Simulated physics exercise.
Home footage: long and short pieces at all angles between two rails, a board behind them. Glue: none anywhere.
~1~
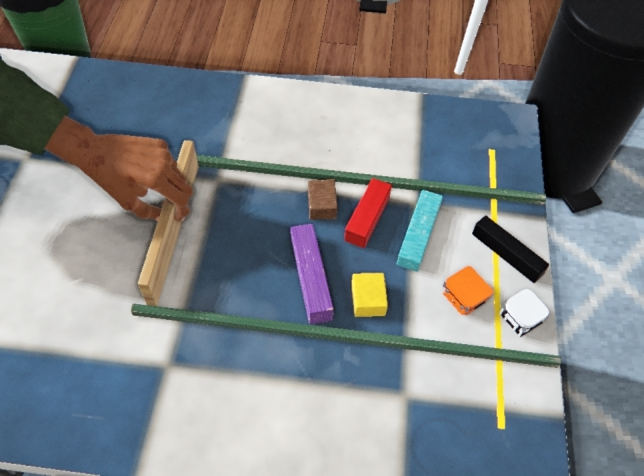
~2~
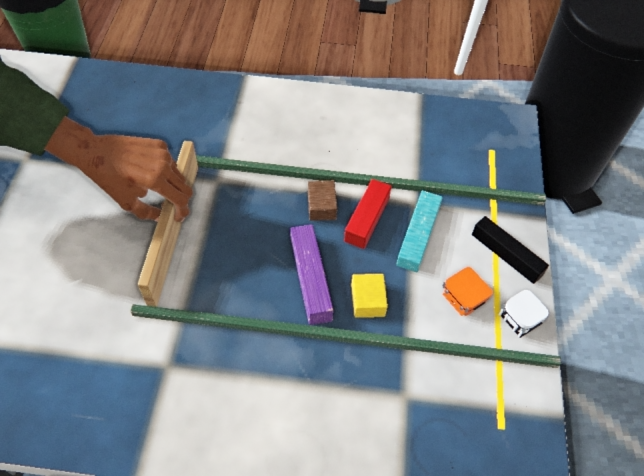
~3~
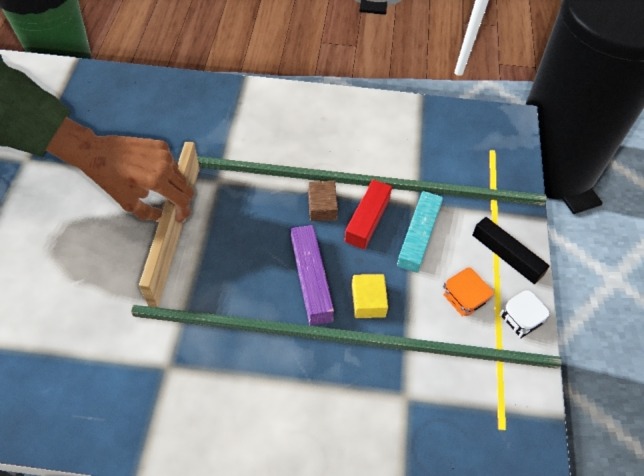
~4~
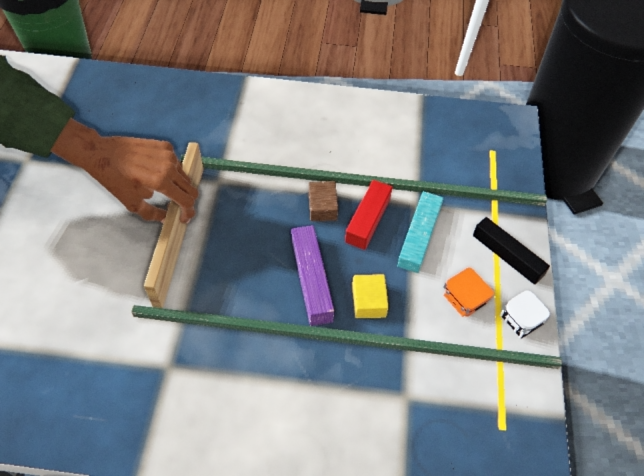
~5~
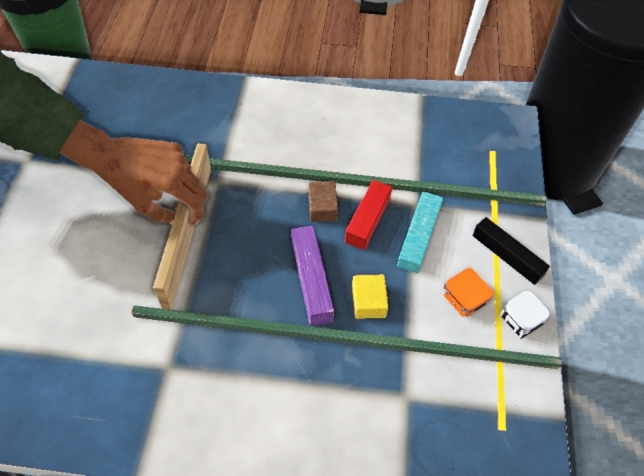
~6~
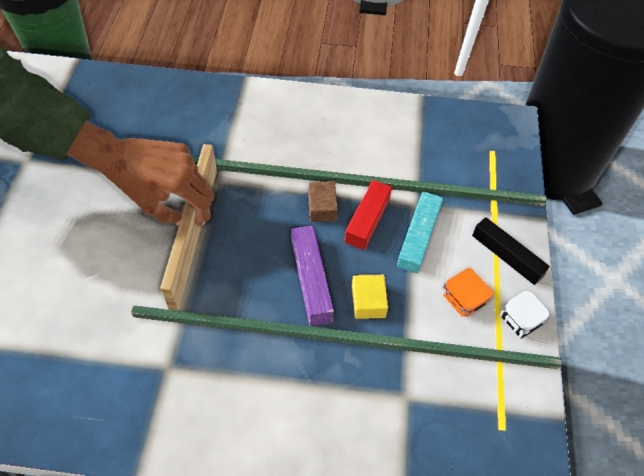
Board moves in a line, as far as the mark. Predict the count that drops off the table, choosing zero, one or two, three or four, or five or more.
The count that drops off is three or four.
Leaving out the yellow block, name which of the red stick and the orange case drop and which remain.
The red stick: Remains. The orange case: Remains.
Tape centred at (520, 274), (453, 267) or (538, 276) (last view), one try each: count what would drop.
Try 1: 6; try 2: 0; try 3: 6.
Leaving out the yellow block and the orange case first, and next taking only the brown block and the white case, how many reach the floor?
The count is 2 in the first case and 2 in the second.
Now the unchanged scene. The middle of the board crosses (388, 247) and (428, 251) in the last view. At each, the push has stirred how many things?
That makes 5 at the first spot and 8 at the second.
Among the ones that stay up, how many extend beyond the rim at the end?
I make it 0.
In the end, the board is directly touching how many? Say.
Looks like 2 of them, all told.
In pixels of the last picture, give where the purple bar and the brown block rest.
In order, first (512, 300), then (510, 224).
A little later, none off yet; white case at rest near (524, 315); black stick at rest near (510, 251); orange case at rest near (467, 294).
Next, none off yet; white case at rest near (524, 315); black stick at rest near (513, 251); orange case moving near (475, 293).
When it is over, the number that fall off is three or four; down, turquoise bar, orange case, black stick and white case.
